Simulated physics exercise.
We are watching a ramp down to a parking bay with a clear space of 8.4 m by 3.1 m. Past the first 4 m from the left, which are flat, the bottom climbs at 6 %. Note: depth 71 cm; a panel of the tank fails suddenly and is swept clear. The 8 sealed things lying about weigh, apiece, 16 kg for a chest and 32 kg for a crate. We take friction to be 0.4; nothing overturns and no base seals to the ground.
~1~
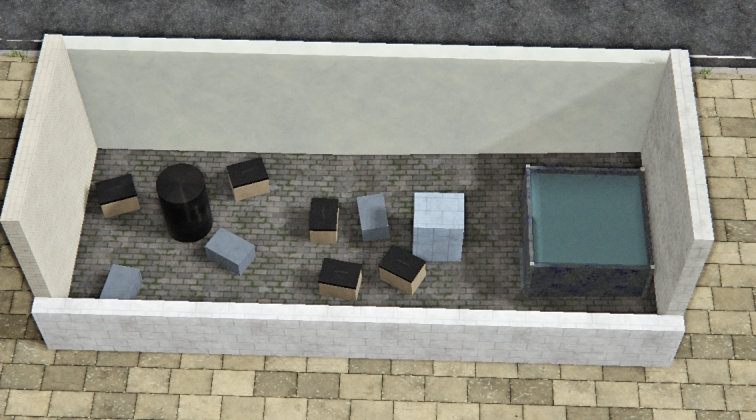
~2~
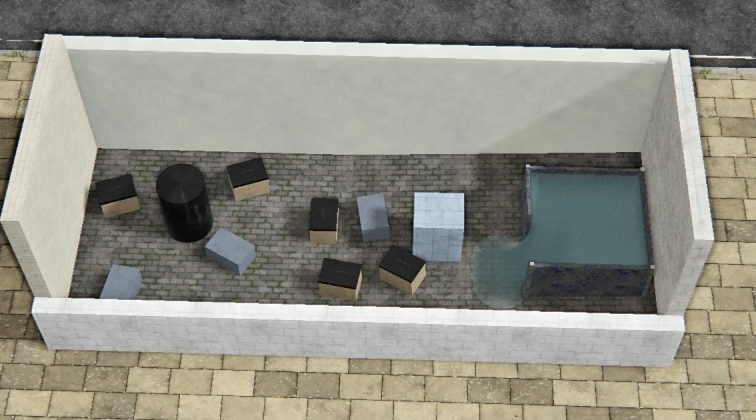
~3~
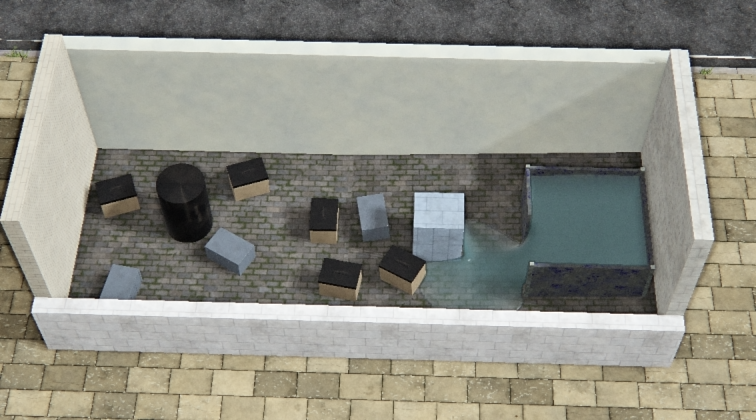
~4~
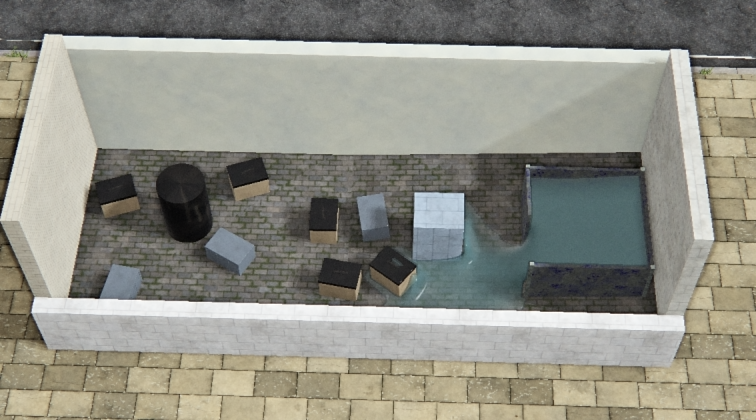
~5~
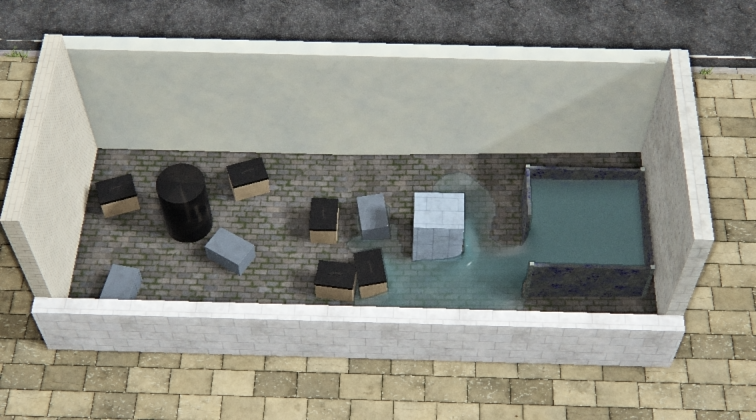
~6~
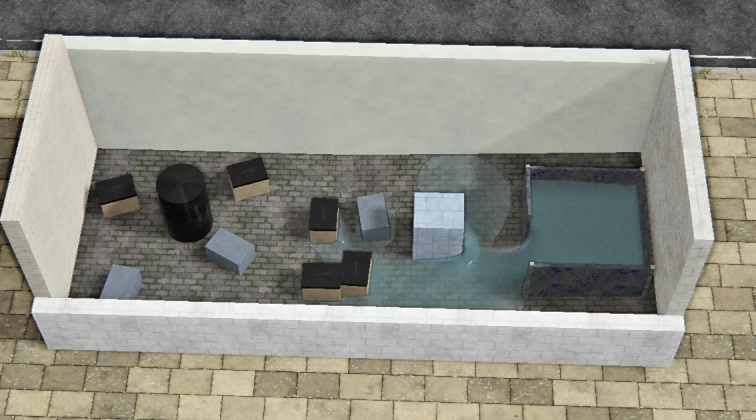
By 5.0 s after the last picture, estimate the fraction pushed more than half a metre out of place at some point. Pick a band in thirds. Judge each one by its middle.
Band: Two thirds or above.
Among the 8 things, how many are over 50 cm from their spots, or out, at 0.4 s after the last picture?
Count then: 2.
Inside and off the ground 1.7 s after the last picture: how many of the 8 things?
2 at that moment.
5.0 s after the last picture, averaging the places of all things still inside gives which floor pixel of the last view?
The average lands around (273, 212).
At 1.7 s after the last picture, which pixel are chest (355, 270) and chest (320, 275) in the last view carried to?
(240, 196) and (142, 282), roughly.
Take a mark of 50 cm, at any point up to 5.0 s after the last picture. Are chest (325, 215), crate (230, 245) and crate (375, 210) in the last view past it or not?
Taking them in order, the first is below the mark, the second above the mark and the third below the mark.
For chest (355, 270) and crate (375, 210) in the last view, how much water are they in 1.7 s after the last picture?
Roughly 7 and 1 cm.
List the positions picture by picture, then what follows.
In the first picture, a chest at (404, 263) rests on the ground; a chest at (340, 273) rests on the ground; 2.6 m2 under water; 0 of 8 have shifted.
In the second picture, a chest at (404, 263) rests on the ground; a chest at (340, 273), on the bottom; 3.4 m2 under water; 0 of 8 have shifted.
In the third picture, a chest at (404, 263) rests on the ground; a chest at (340, 273) rests on the ground; water covers 4.4 m2; 0 of 8 have shifted.
In the fourth picture, a chest at (394, 265), on the bottom, 14 cm from its start; a chest at (340, 273), on the bottom; water covers 5.3 m2; 1 of 8 have shifted.
In the fifth picture, a chest at (371, 267), on the bottom, 46 cm from its start; a chest at (336, 274), on the bottom, 7 cm from its start; 6.5 m2 under water; 2 of 8 have shifted.
In the sixth picture, a chest at (357, 268), on the bottom, 67 cm from its start; a chest at (321, 275) rests on the ground, 27 cm from its start; 8.0 m2 under water; 2 of 8 have shifted.
Then, 0.4 s after the last picture 2 of 8 are over 50 cm from their spots; 0 afloat.
Then, 1.7 s after the last picture 4 of 8 are over 50 cm from their spots; 2 afloat.
Then, 3.2 s after the last picture 5 of 8 are over 50 cm from their spots; 4 afloat.
Then, 5.0 s after the last picture 6 of 8 are over 50 cm from their spots, and 6 have been at some point; 5 afloat.
